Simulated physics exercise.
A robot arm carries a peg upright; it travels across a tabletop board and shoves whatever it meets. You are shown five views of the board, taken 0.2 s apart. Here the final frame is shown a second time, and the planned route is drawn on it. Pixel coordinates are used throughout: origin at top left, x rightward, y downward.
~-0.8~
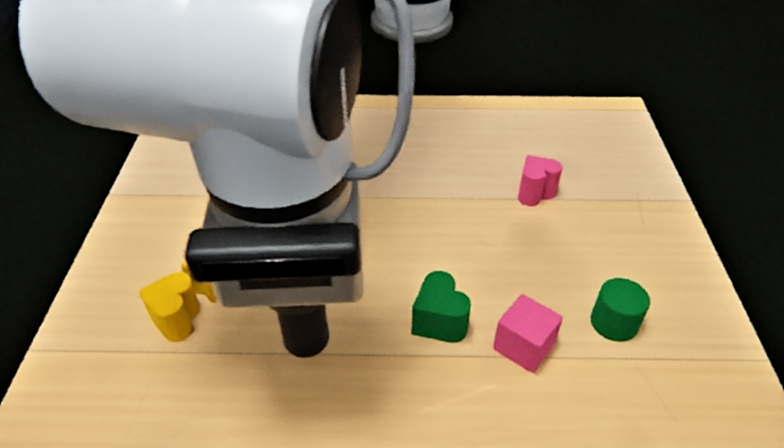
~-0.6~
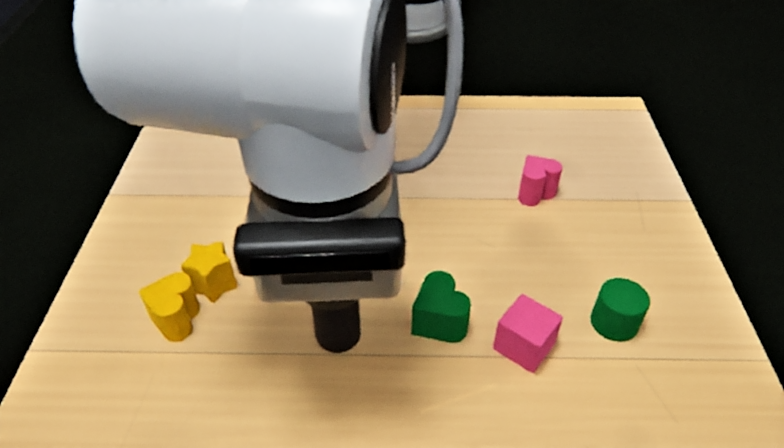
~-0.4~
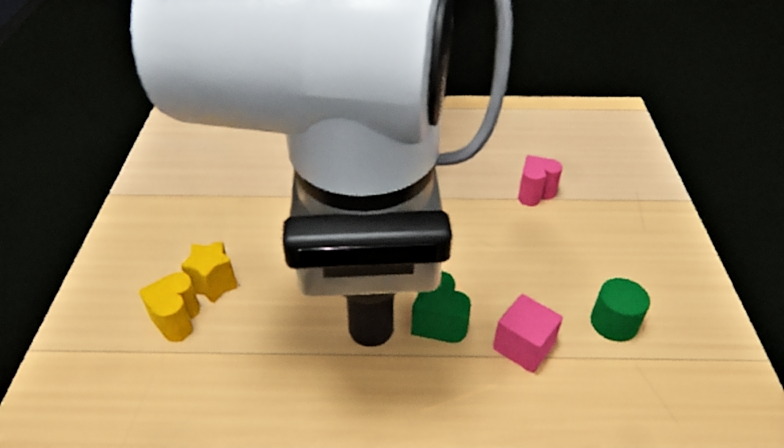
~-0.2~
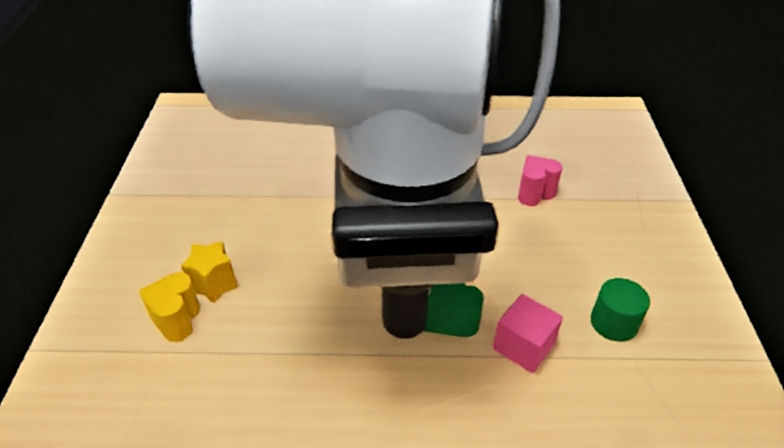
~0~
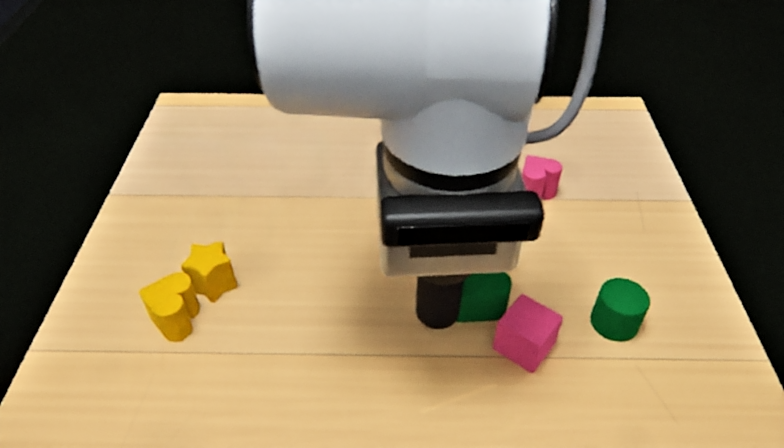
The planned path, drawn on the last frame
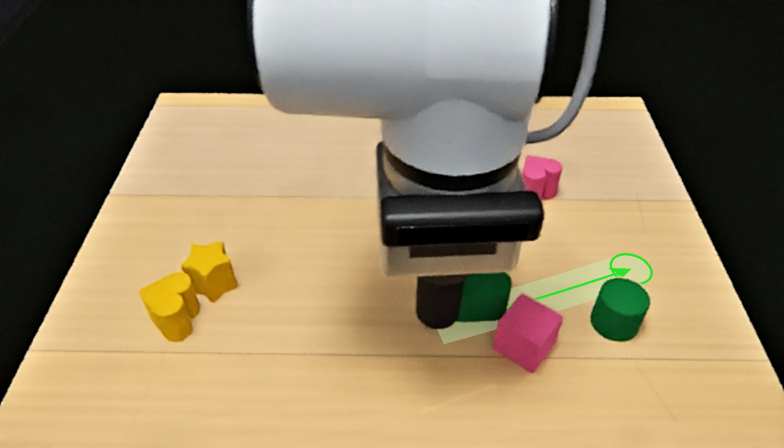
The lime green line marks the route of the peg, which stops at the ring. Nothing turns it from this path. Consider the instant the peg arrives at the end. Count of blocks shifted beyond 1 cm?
That push would leave one block displaced by more than about 1 cm.
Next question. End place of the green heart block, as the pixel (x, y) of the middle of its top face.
That would be at about pixel (534, 238).
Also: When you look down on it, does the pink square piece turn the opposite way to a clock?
I expect not.
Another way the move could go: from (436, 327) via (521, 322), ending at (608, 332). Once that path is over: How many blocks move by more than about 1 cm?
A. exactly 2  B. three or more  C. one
The answer is B.
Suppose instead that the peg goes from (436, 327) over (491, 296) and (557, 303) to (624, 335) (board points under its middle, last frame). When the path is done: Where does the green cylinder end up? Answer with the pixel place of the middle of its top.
Its top middle will sit at (686, 313).
Path on the board, from (436, 327) directly to (631, 269).
The first path, step by step. One third of the way, peg at (510, 292); green heart block at (519, 249), turned 75° anticlockwise.
Two thirds of the way, peg at (577, 273); green heart block at (534, 238), turned 110° anticlockwise; pink square piece at (537, 317), turned 20° clockwise.
At the end, peg at (637, 253); green heart block at (534, 238), turned 110° anticlockwise; pink square piece at (537, 317), turned 20° clockwise; green cylinder in place.
